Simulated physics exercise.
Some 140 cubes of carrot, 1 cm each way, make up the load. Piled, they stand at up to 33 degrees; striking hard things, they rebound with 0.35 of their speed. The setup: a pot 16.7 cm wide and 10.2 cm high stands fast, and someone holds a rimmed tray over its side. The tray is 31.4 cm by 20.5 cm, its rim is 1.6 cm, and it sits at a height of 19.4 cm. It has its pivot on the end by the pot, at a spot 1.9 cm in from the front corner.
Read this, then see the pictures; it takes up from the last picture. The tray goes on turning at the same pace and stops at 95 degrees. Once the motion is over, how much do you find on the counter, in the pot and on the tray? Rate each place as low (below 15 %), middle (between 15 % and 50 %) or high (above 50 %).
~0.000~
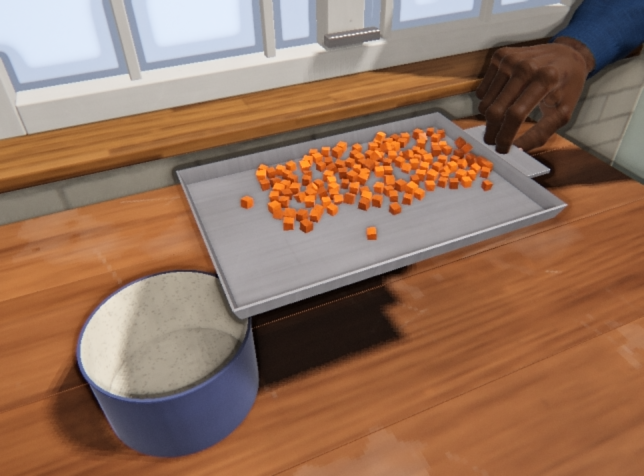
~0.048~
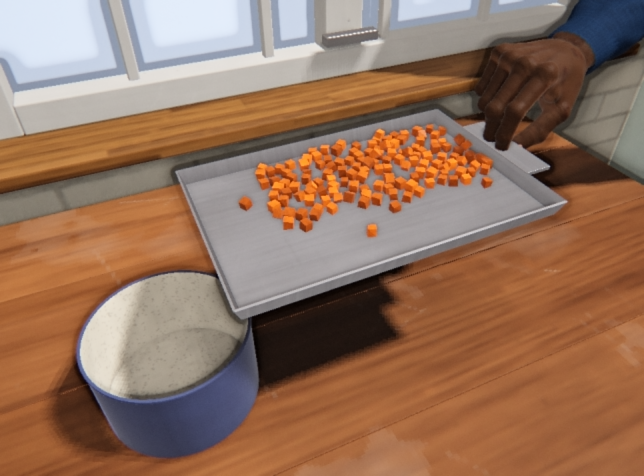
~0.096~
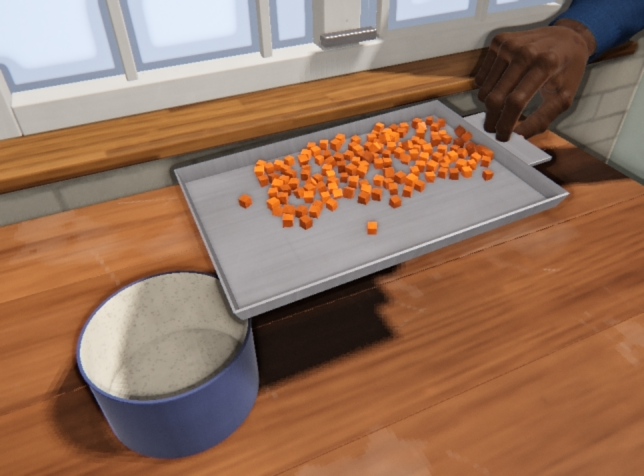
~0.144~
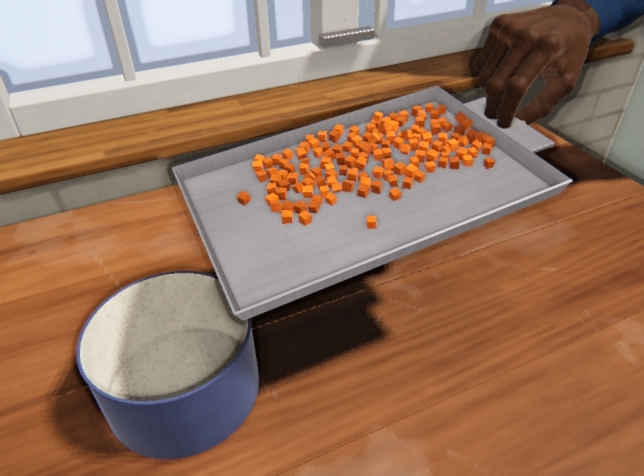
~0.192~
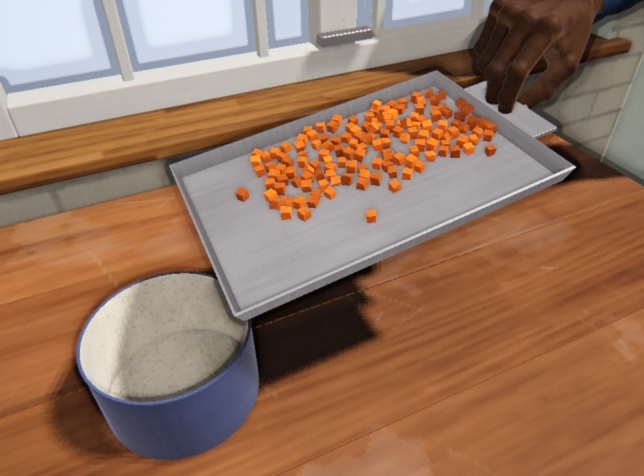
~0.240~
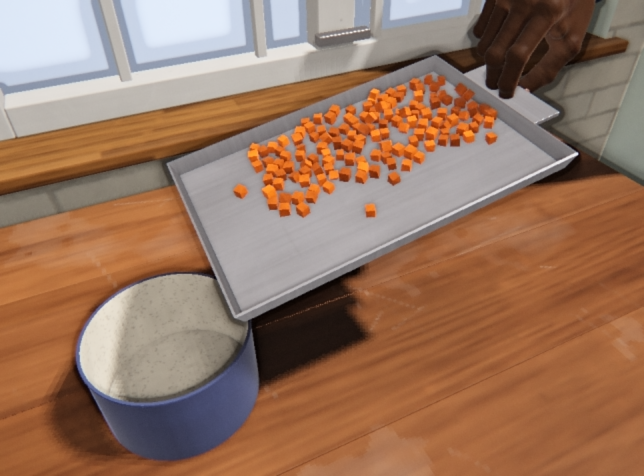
Ratings: Counter high; pot middle; left on the tray low.
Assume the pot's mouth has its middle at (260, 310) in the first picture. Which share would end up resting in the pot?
I'd expect near 0 per cent.
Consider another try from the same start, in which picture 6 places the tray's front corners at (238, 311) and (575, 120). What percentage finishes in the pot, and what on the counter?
Pot: 25, counter: 75.
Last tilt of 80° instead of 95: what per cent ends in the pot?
That would give about 25 per cent.
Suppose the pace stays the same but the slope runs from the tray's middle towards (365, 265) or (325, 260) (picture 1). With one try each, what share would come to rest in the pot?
About 0 per cent on the first try and 0 per cent on the second.
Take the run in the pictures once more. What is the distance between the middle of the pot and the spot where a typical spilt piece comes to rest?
About 20 cm from the centre.
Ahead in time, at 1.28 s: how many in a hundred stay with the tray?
Some 35 per cent of the load.
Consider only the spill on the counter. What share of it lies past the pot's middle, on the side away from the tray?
Estimate: Roughly 80 per cent of the pieces.
After 0.86 s, tilt 50 degrees; the tray holds 100 %, the pot 0 %.
After 1.28 s, tilt 77 degrees; the tray holds 35 %, the pot 10 %.
After 1.78 s, tilt 95 degrees; the tray holds 0 %, the pot 25 %.
At rest (2.7 s), counter 70 %, pot 30 %, tray 0 %.
